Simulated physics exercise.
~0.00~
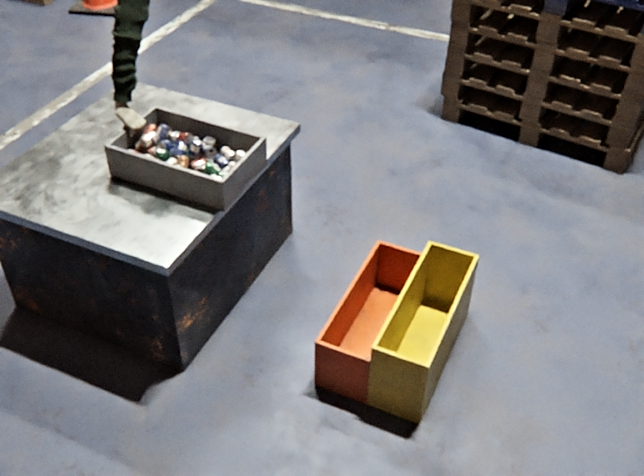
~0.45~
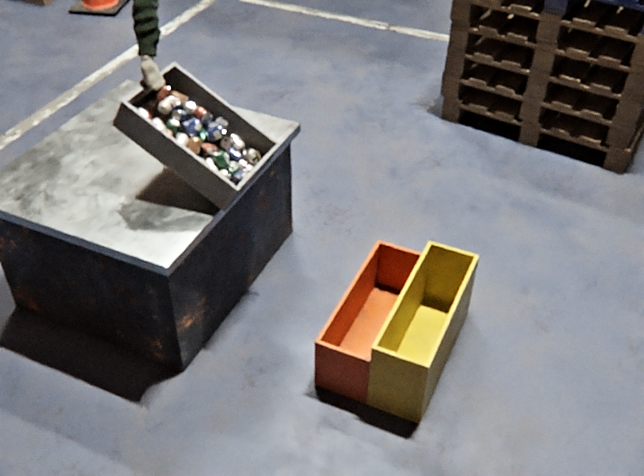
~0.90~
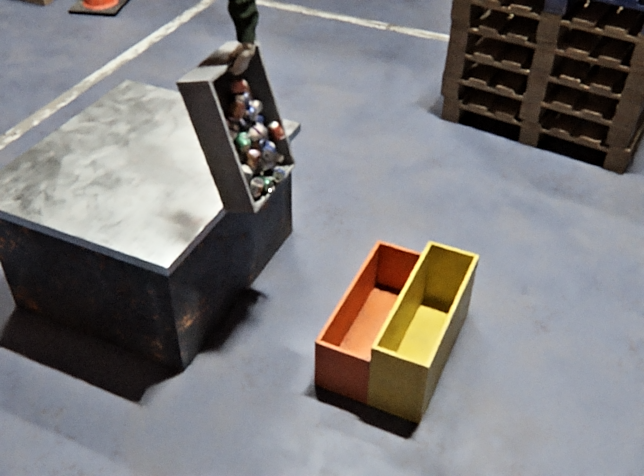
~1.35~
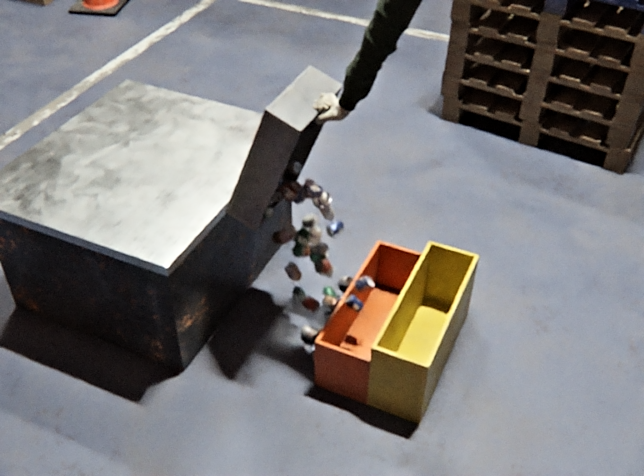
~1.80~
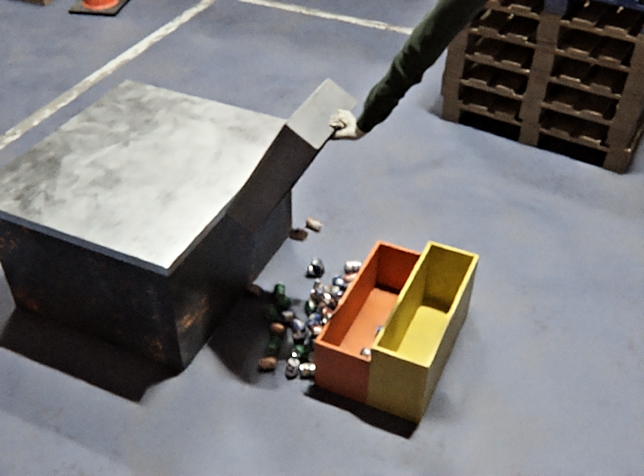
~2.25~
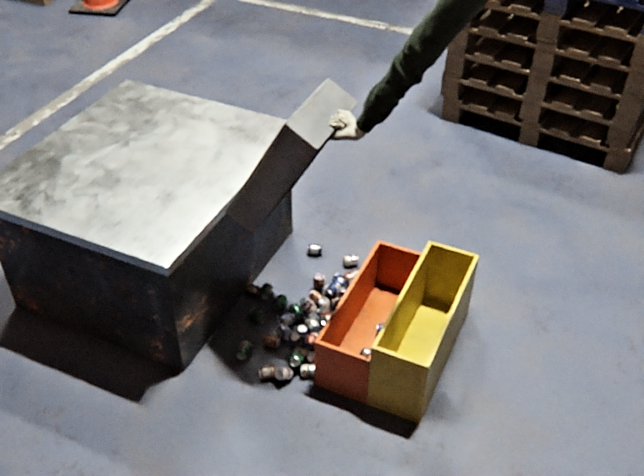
The grey crate is tipped by a gloved hand, spilling most cans short of the orange trough.
